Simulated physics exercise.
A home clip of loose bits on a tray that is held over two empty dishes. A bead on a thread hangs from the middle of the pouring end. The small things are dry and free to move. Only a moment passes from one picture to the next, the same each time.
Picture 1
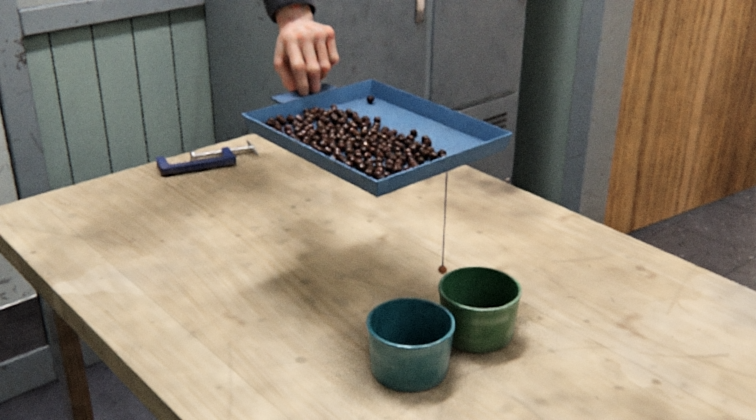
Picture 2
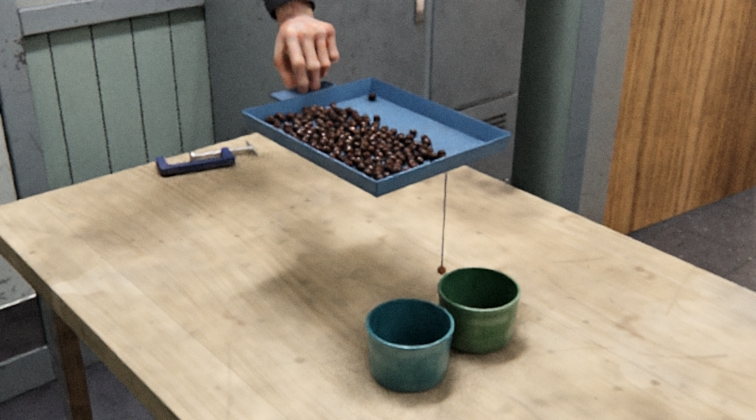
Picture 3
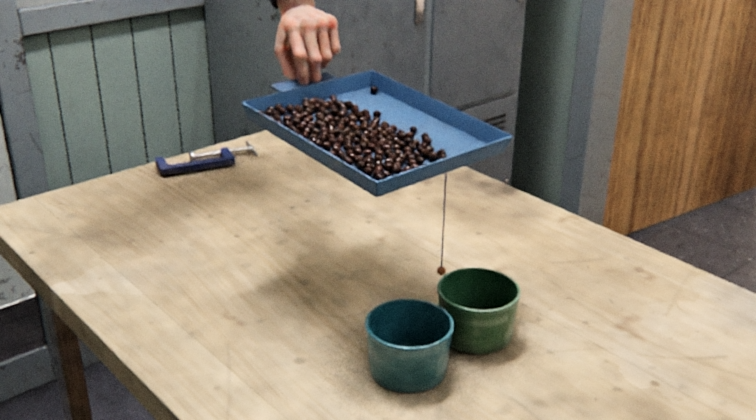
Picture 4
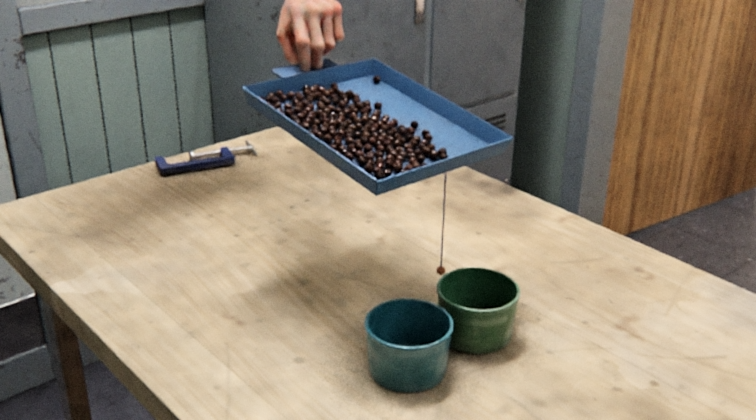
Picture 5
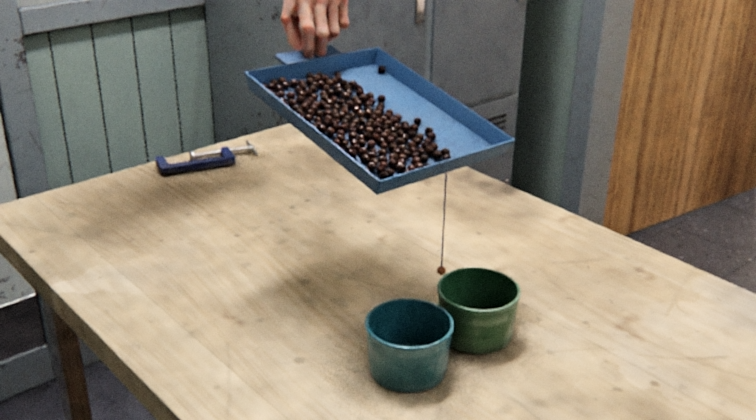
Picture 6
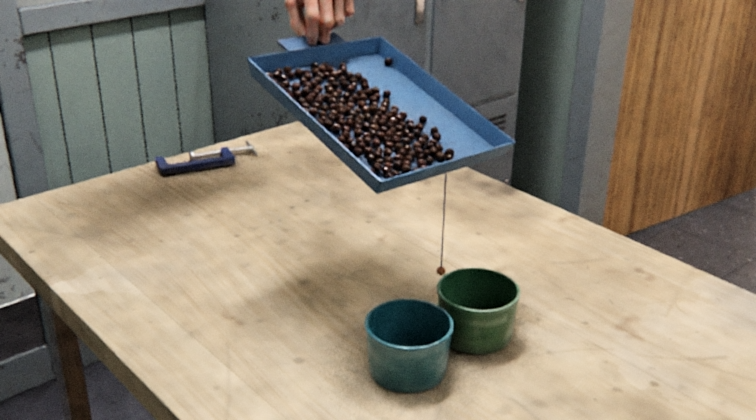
Blue tray of small dark brown balls tilting steadily as a hand raises its handle end above two empty green dishes.
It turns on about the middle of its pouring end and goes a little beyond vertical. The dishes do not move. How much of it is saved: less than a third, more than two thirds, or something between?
Caught overall: From one third to two thirds.
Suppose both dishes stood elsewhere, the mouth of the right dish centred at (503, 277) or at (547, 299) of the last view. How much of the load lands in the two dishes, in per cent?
The first gives 70 %, the second 10 %.
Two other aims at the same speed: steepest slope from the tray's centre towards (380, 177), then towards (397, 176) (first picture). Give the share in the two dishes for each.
The first gives 60 %, the second 70 %.
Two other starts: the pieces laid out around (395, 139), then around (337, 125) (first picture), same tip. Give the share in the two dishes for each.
First some 40, then 40 per cent.
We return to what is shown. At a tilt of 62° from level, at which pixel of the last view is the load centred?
At about (458, 153).
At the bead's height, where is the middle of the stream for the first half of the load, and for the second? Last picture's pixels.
The first part at (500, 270); the rest at (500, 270).
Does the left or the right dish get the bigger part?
That is the dish on the right.
Soon, tray tipped steeply; most on the tray; a stray few in the right dish; a stray few outside both; a small part in the air.
A while on, tray tipped past a quarter turn; a stray few on the tray; a small part in the left dish; about a third in the right dish; about a third outside both; about a quarter in the air.
Towards the end, tray tipped past a quarter turn; a small part in the left dish; about a third in the right dish; about half outside both.
Finally, tray tipped past a quarter turn; a small part in the left dish; about a third in the right dish; about half outside both.
